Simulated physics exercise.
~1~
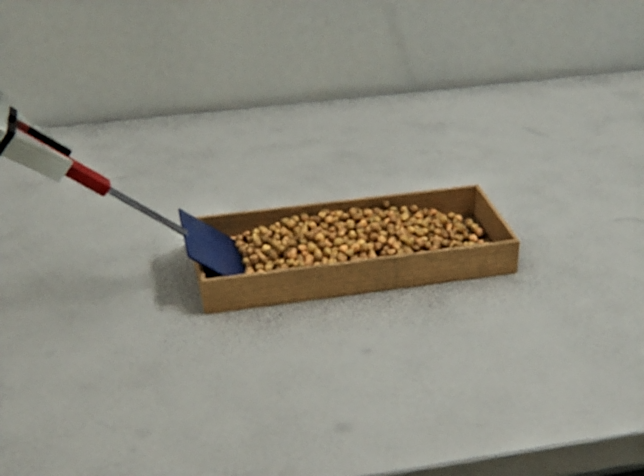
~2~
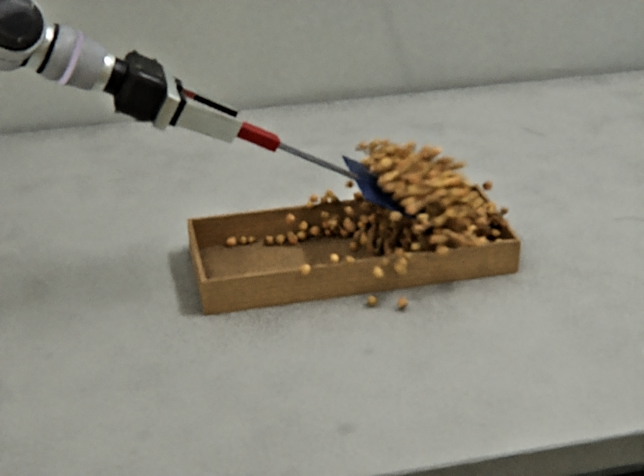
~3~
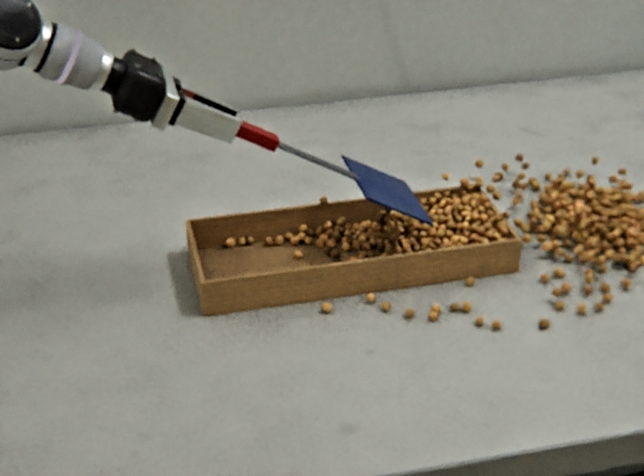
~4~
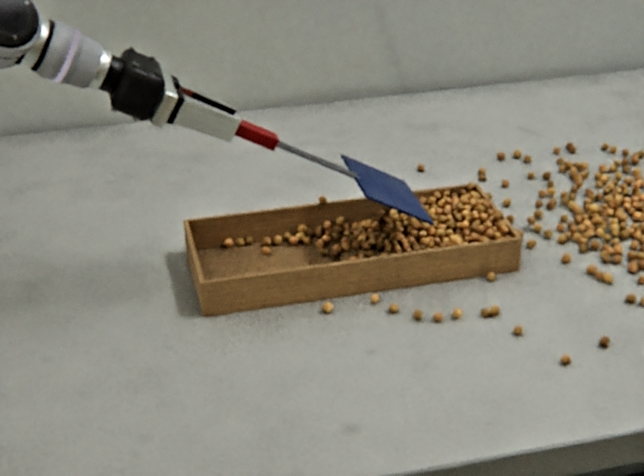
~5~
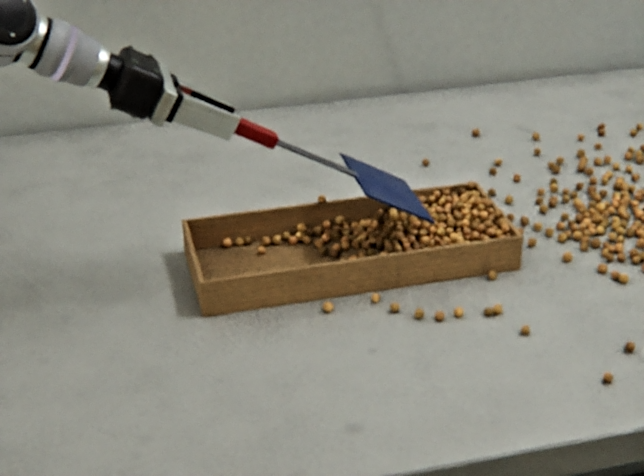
A robot arm in white and black, reaching in from the left, holds a blue paddle on a red-handled rod at the near left end of a long wooden trough full of tan chickpeas. The trough stands on a pale grey table top, seen from slightly above. The paddle sweeps right through the load, heaping the chickpeas and flinging many up over the far end. It stops above the right half, tilted flatter, while the thrown ones scatter and roll across the table. At the end, a heap remains at the trough's right, its left nearly bare, with a large share spilled outside.
